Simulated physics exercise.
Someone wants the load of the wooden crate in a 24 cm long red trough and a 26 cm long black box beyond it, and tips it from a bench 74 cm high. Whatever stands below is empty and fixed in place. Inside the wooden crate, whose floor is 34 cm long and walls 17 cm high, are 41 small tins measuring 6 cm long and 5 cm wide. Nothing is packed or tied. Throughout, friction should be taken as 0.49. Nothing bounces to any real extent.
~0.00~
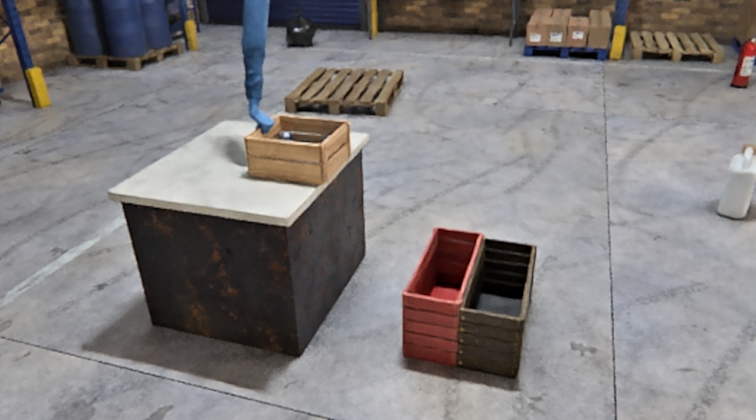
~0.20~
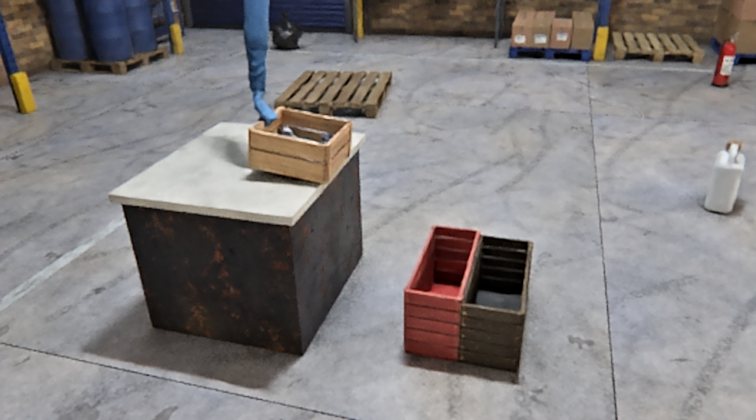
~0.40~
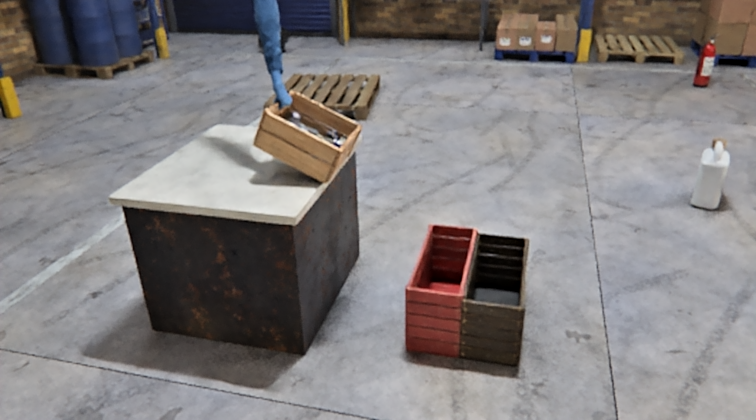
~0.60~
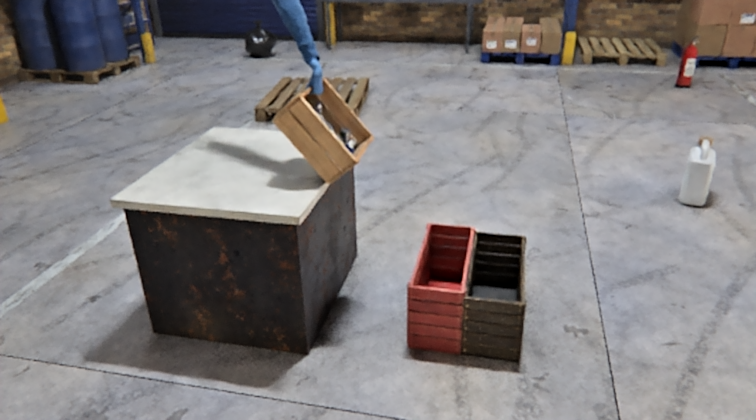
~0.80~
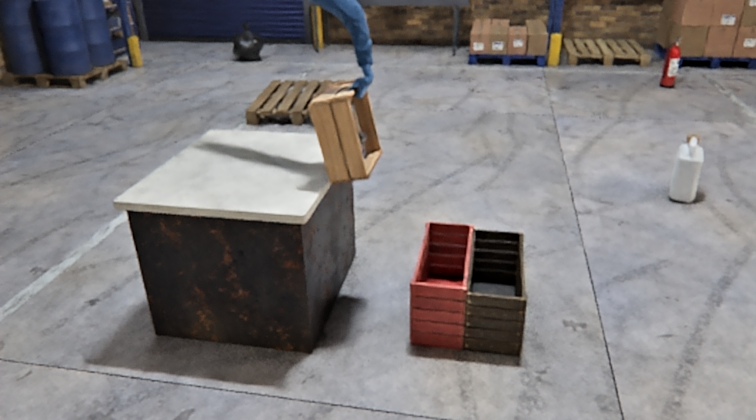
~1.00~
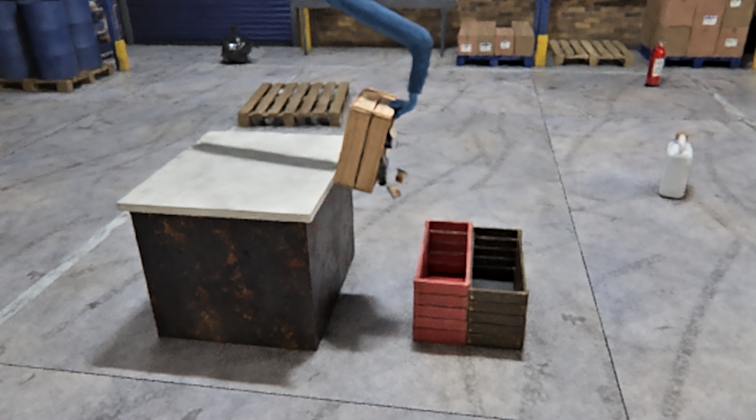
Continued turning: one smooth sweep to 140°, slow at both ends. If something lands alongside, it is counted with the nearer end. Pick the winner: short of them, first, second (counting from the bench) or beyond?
The bulk of it lands on the ground, shy of both, I'd say.
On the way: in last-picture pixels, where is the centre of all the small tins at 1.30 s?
Estimated middle - around (405, 225).
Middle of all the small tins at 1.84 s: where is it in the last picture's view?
I'd put the middle close to (413, 296) in the last view.
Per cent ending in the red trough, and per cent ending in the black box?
The shares come out near 35 and 0 in a hundred.
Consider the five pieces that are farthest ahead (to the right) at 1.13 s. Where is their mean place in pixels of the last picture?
I'd put their middle close to (420, 216).
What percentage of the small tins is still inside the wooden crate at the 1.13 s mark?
That works out to some 65 percent of it.
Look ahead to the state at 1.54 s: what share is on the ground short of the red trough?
Close to 45 in a hundred.
After 1.13 s, tilt 119°; 26 still in the wooden crate and 15 in the air.
After 1.30 s, tilt 134°; 6 still in the wooden crate, 11 in the red trough, 2 on the ground short of the red trough and 22 in the air.
After 1.54 s, tilt 140°; 14 in the red trough, 19 on the ground short of the red trough and 8 in the air.
Outcome (at 1.84 s), 14 in the red trough and 27 on the ground short of the red trough.
